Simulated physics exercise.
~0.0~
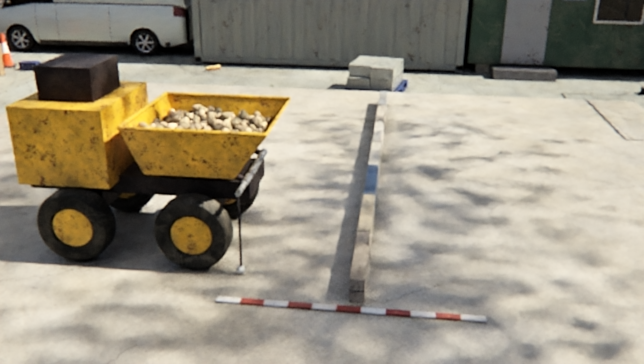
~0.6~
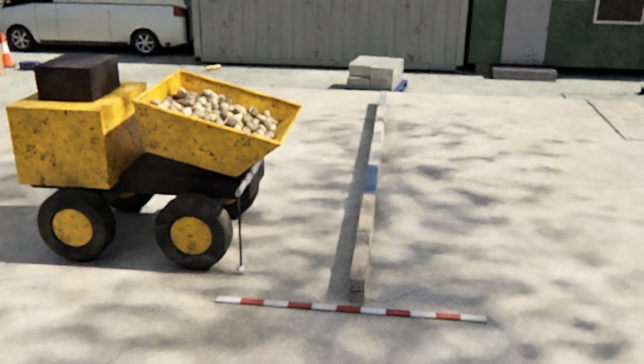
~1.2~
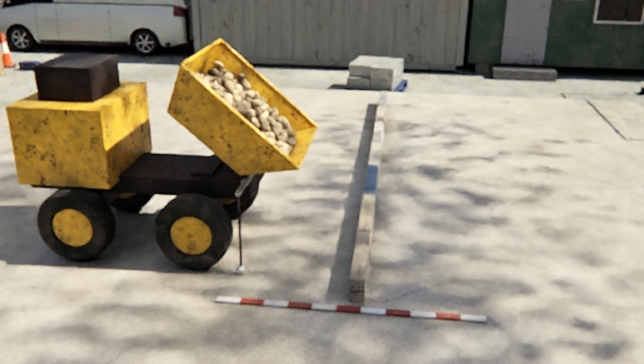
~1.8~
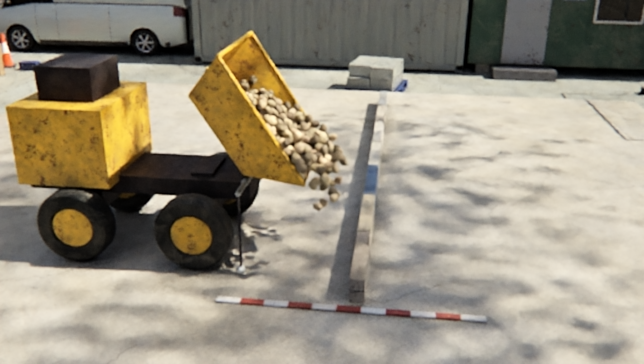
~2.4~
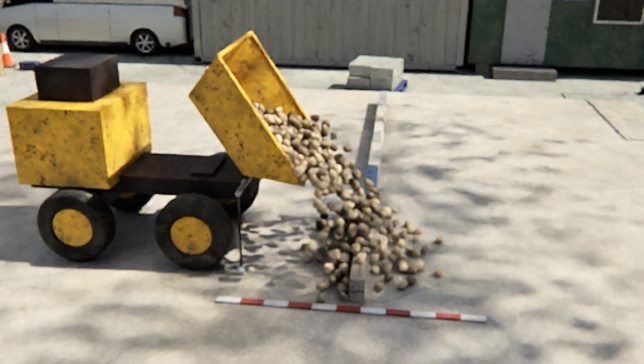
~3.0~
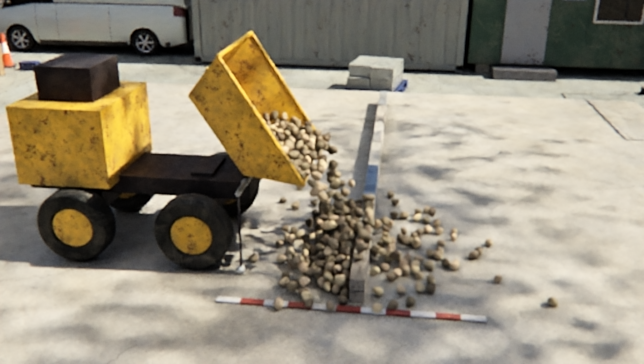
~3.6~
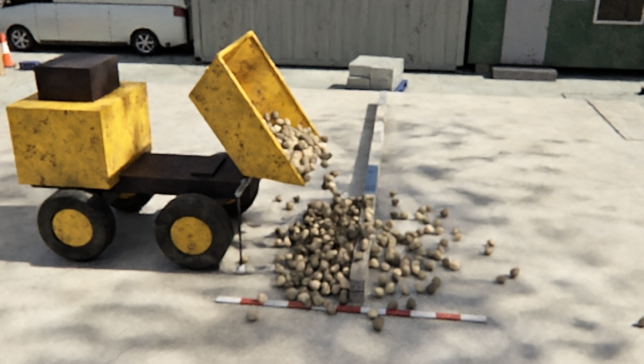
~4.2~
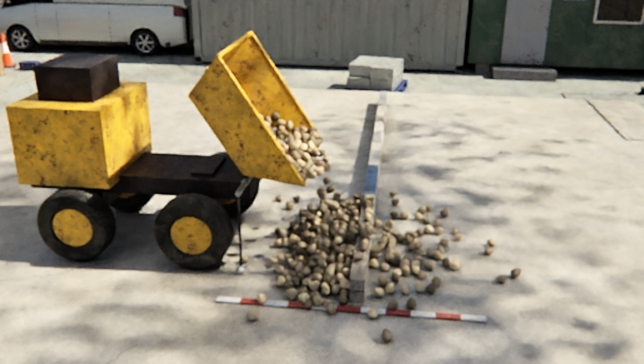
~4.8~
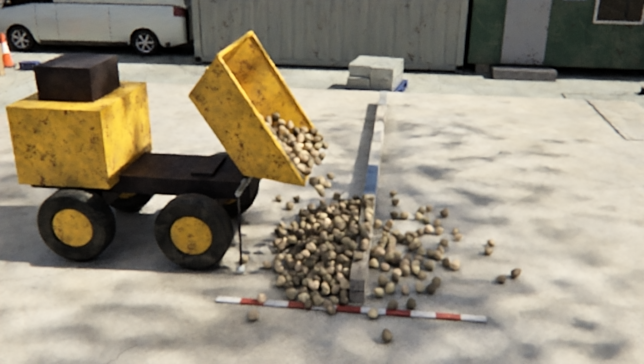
To begin with, a yellow dumper with black wheels stands on a sunlit concrete yard, its skip full of pale stones, facing a low kerb with a red and white striped rod lying near its end. The skip tips up towards the right, and the stones stay inside at first. Once it is steeply tilted, they spill over the lip, pour down in a stream and pile up against the kerb. Some tumble over it and a few roll farther right. The flow stops with the skip still raised, some stones left inside, and most of the spilled ones heaped on the near side.
